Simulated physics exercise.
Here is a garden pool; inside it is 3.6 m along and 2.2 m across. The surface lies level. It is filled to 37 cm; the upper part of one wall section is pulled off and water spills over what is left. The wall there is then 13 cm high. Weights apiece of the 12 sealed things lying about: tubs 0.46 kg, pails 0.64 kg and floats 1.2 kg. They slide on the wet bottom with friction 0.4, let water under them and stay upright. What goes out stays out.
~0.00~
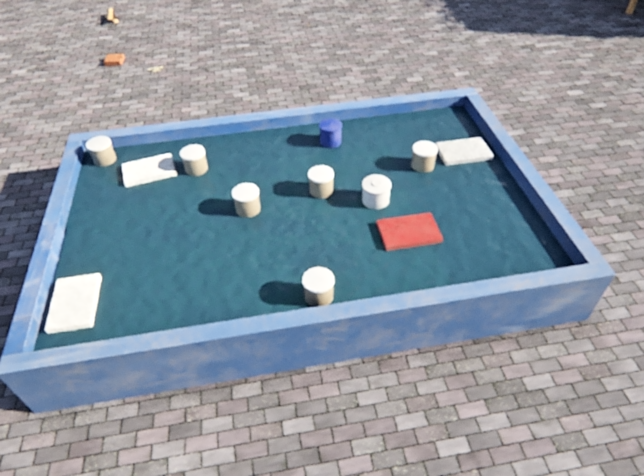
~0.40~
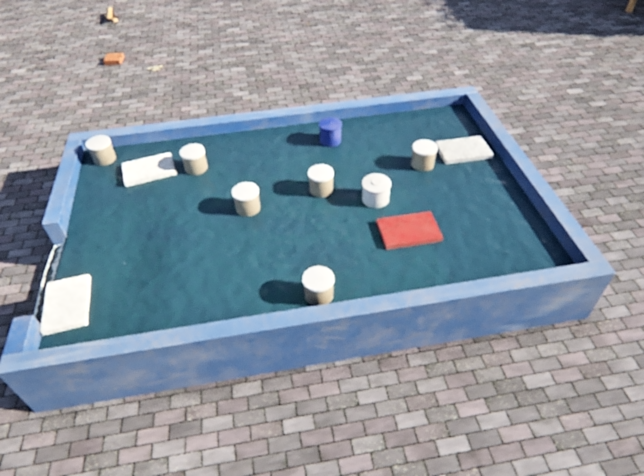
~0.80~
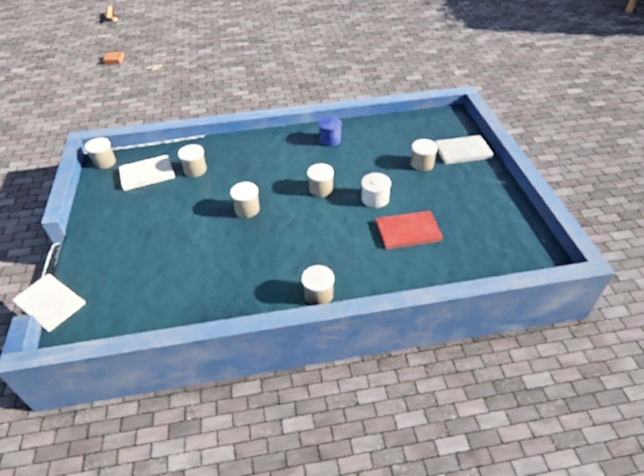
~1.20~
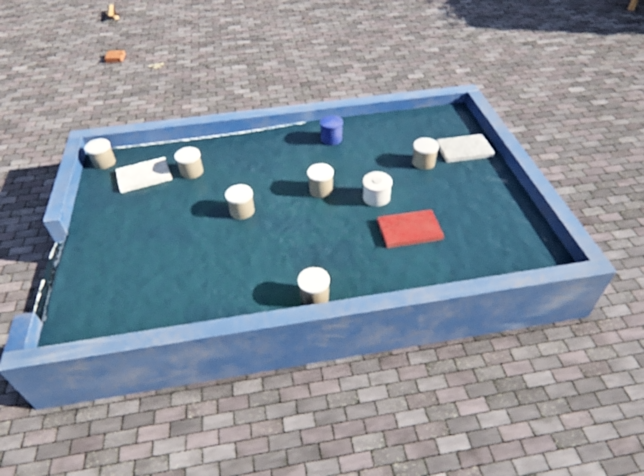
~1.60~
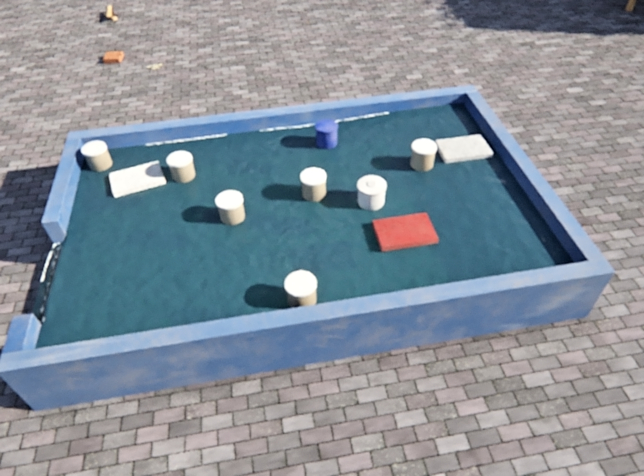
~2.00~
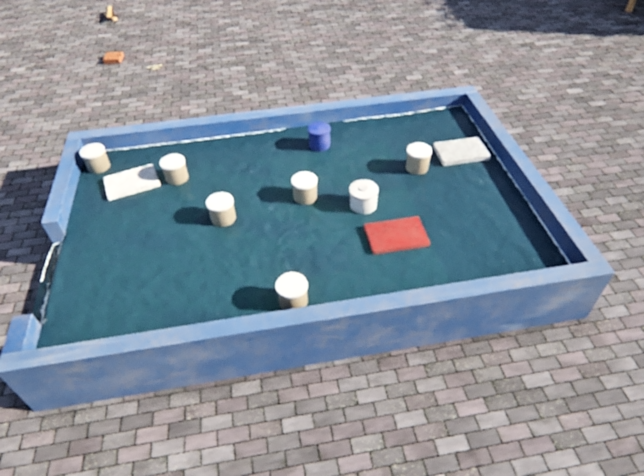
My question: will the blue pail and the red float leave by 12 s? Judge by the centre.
Blue pail remains inside; red float remains inside.
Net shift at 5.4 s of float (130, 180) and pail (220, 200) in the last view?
In that order: 50 cm, 60 cm.
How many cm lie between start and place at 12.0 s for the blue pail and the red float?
Roughly 60 and 60 cm.
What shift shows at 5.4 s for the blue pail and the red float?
About 30 and 20 cm.
After 2.8 s the blue pail is near (304, 129), 0.2 m from its start, afloat; the red float is near (383, 236), 0.2 m from its start, afloat; 1 of 12 are out; 11 afloat.
After 5.4 s the blue pail is near (301, 136), 0.3 m from its start, afloat; the red float is near (377, 240), 0.2 m from its start, afloat; 1 of 12 are out; 11 afloat.
After 8.0 s the blue pail is near (278, 141), 0.5 m from its start, afloat; the red float is near (351, 248), 0.4 m from its start, afloat; 1 of 12 are out; 11 afloat.
After 12.0 s the blue pail is near (254, 149), 0.7 m from its start, afloat; the red float is near (324, 257), 0.6 m from its start, afloat; 2 of 12 are out; 10 afloat.
